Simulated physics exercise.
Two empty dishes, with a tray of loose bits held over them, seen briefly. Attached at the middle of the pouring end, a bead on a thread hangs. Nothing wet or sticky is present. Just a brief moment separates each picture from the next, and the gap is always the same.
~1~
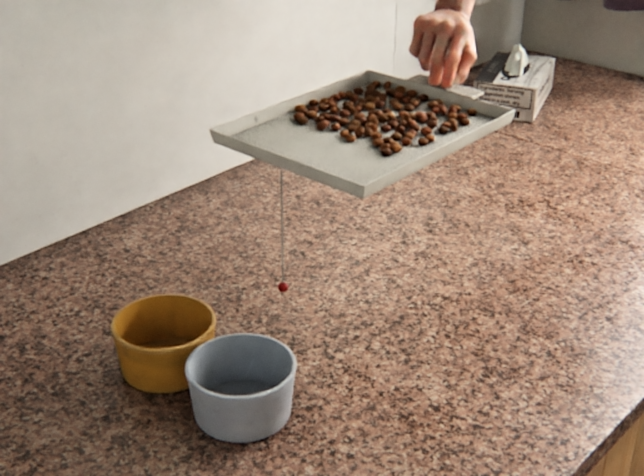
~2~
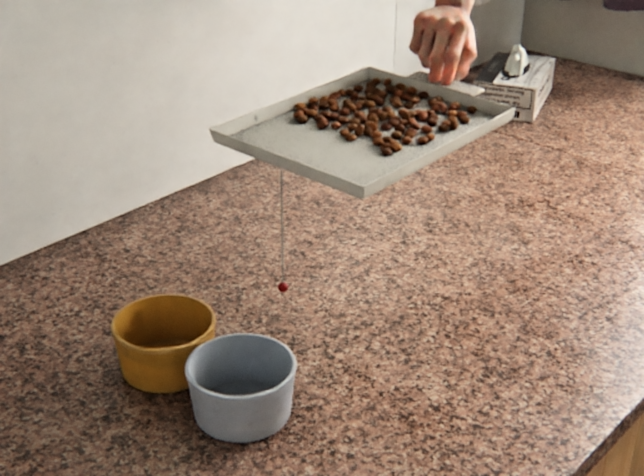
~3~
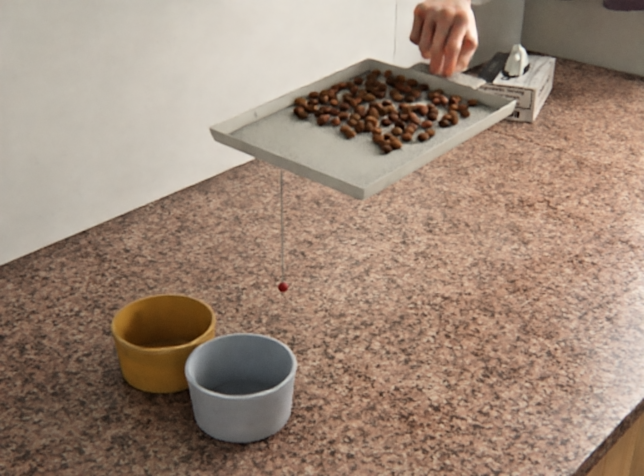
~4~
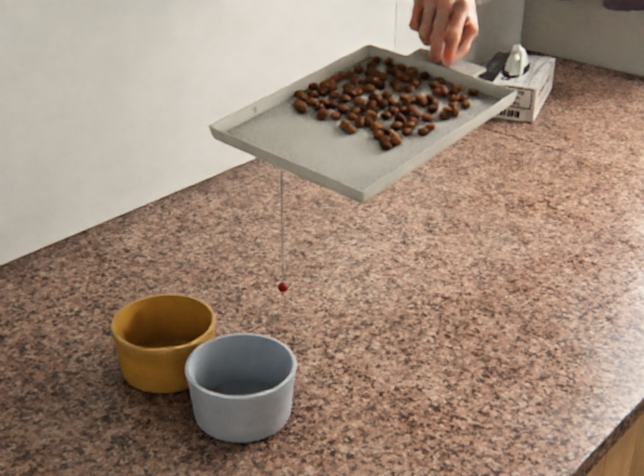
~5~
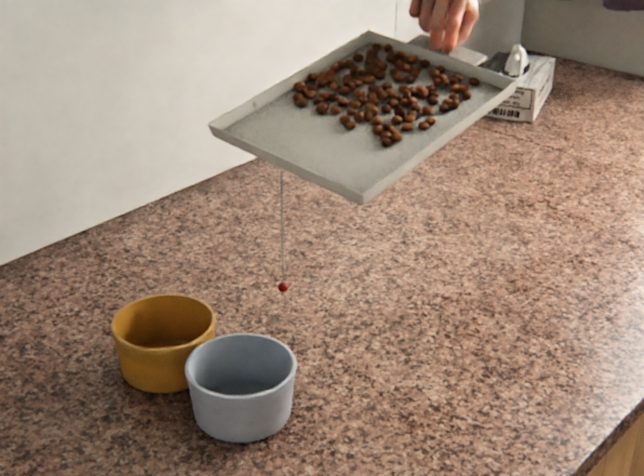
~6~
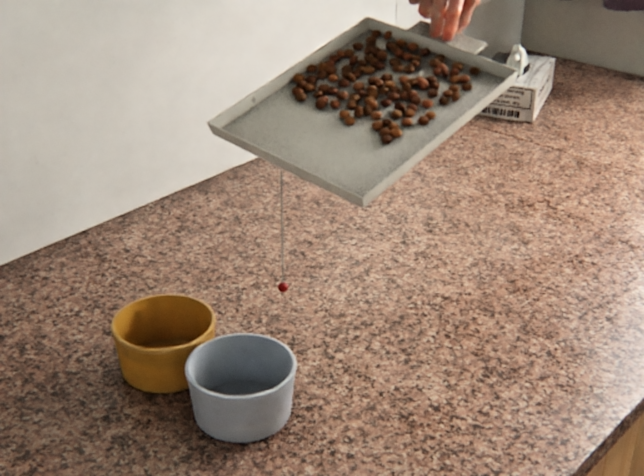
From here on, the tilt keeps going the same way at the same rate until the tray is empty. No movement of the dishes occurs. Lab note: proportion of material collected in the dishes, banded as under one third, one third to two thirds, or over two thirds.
Between both dishes you'd find a little less than a third or even fewer.
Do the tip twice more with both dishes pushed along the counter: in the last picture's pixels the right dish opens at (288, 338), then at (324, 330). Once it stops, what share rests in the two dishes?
In the first position around 40 percent, in the second around 70 percent.
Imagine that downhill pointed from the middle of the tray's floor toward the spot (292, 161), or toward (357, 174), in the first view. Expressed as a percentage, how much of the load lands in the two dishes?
I'd say roughly 20 percent with the first slope, 0 percent with the other.
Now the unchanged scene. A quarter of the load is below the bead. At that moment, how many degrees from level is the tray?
Approx. 70° from level.
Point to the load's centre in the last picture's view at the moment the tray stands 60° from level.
Load centre: Approx. (342, 184).
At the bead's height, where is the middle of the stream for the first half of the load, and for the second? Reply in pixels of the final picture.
Around (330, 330), followed by around (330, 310).
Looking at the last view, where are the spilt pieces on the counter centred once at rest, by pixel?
Roughly pixel (335, 399).
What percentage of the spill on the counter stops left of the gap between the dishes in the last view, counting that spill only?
It comes to near 0 percent of the spill.
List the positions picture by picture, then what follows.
In the first frame, corners of the pouring end near (214, 129) and (363, 184), level; middle of the load near (379, 115), bits of dog kibble; left dish near (126, 361); right dish near (203, 408); bead on its thread near (283, 287).
In the second frame, corners of the pouring end near (213, 129) and (363, 184), level; middle of the load near (379, 113).
In the third frame, corners of the pouring end near (213, 127) and (363, 186), tipped barely, lowest at the right corner; middle of the load near (379, 108).
In the fourth frame, corners of the pouring end near (213, 126) and (363, 189), tipped a little, lowest at the right corner; middle of the load near (379, 100).
In the fifth frame, corners of the pouring end near (212, 124) and (363, 192), tipped a little, lowest at the right corner; middle of the load near (379, 92).
In the sixth frame, corners of the pouring end near (211, 122) and (362, 195), tipped a little, lowest at the right corner; middle of the load near (379, 84); left dish near (126, 361); right dish near (203, 408).
Shortly afterwards, tray tipped steeply; the bulk on the tray; near a quarter in the air.
Next, tray tipped right over; near a quarter on the tray; only a few in the right dish; near two thirds outside both; a little in the air.
Some moments later, tray tipped past a quarter turn; only a few in the right dish; all but a few outside both.
In the end, tray tipped past a quarter turn; only a few in the right dish; none at all in the left dish; all but a few outside both.
